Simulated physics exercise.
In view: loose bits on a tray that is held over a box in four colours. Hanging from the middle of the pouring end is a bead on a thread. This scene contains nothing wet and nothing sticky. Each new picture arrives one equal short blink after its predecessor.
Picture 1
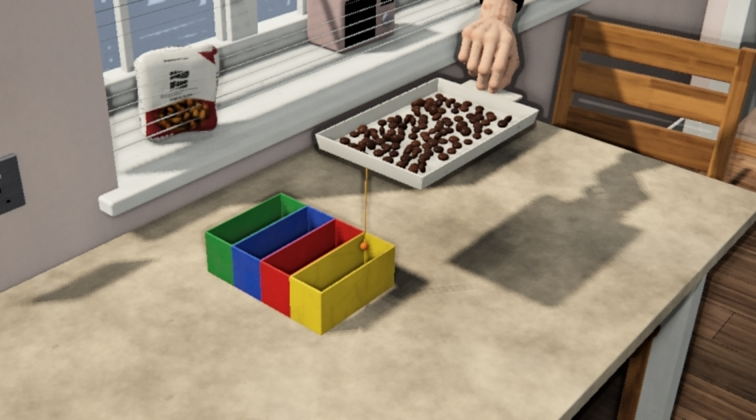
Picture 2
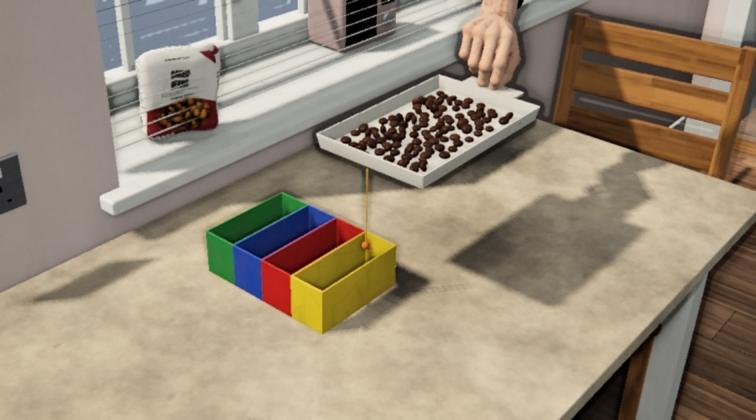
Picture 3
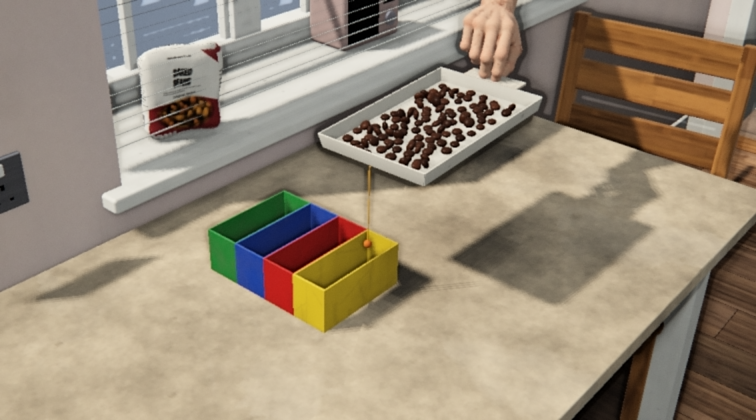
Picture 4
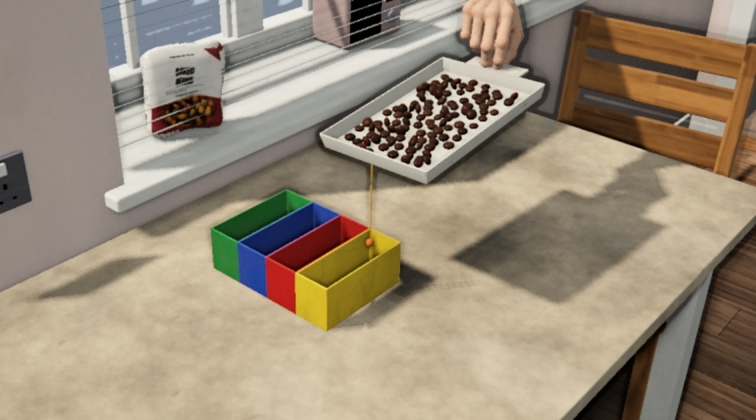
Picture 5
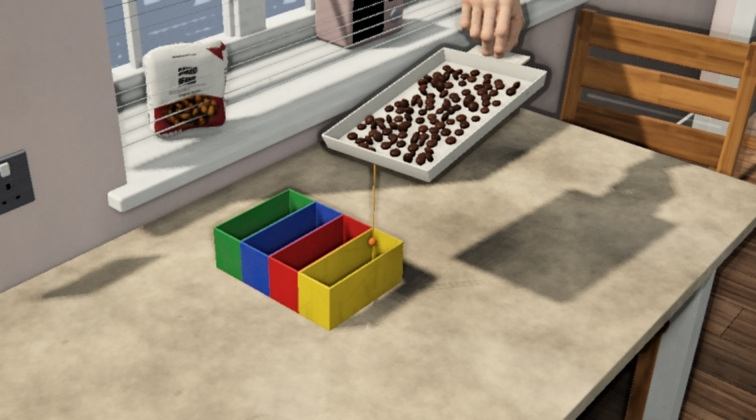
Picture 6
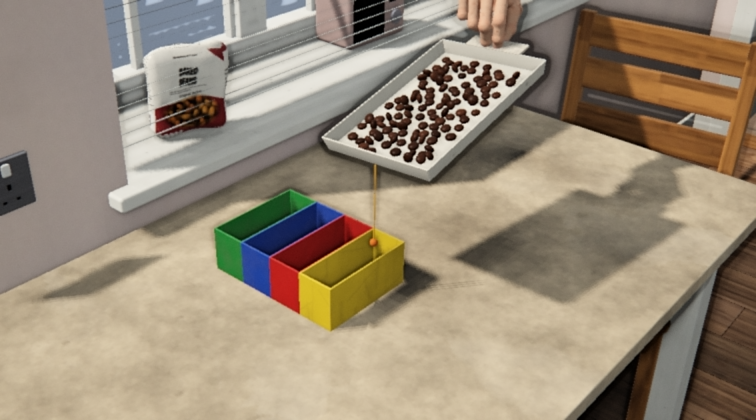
Kitchen table by a window, a hand gradually tilting a white tray of dark brown pieces above a four-coloured open box.
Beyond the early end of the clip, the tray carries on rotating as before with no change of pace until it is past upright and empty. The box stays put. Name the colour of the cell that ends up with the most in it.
Red.
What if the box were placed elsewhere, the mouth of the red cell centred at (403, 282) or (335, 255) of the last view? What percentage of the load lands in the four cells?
About 50 per cent, then about 100 per cent.
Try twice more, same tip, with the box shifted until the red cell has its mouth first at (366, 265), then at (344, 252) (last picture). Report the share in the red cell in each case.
Roughly 10% first, roughly 20% second.
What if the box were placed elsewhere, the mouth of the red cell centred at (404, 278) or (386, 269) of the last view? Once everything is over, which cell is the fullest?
That green cell first, the green cell second.
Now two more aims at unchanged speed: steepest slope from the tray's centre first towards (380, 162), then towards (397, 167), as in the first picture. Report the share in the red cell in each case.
Shares, approx.: 20 %, then 0 %.
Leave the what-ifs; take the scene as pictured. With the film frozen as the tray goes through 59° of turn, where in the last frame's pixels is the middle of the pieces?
Roughly (373, 113).
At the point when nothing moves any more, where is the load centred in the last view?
Roughly at (309, 285), give or take.
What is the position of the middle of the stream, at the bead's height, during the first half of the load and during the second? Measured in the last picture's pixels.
(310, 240) for the early half, (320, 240) for the late half.
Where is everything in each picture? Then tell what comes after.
The first frame shows corners of the pouring end near (320, 134) and (422, 175), level; middle of the load near (425, 135), flat chocolate drops; bead on its thread near (365, 246); green cell near (220, 255); blue cell near (247, 270); red cell near (276, 285); yellow cell near (306, 302).
The second frame shows corners of the pouring end near (321, 134) and (422, 174), level; middle of the load near (426, 133).
The third frame shows corners of the pouring end near (322, 133) and (424, 172), tipped barely, lowest at the left corner; middle of the load near (428, 128).
The fourth frame shows corners of the pouring end near (324, 133) and (425, 170), tipped a little, lowest at the left corner; middle of the load near (430, 122).
The fifth frame shows corners of the pouring end near (326, 134) and (427, 168), tipped a little, lowest at the left corner; middle of the load near (432, 117).
The sixth frame shows corners of the pouring end near (326, 136) and (427, 168), tipped clearly, lowest at the left corner; middle of the load near (432, 113); green cell near (229, 251); blue cell near (256, 266); red cell near (285, 282); yellow cell near (315, 298).
Shortly afterwards, tray tipped steeply; the whole lot on the tray.
Next, tray tipped right over; near a third on the tray; near a third in the red cell; a little in the blue cell; a little in the yellow cell; only a few in the green cell; near a quarter falling or outside the box.
Some moments later, tray tipped past a quarter turn; near two thirds in the red cell; a little in the yellow cell; a little in the blue cell; only a few in the green cell; a little falling or outside the box.
In the end, tray tipped past a quarter turn; near two thirds in the red cell; a little in the yellow cell; a little in the blue cell; only a few in the green cell; a little outside the box.
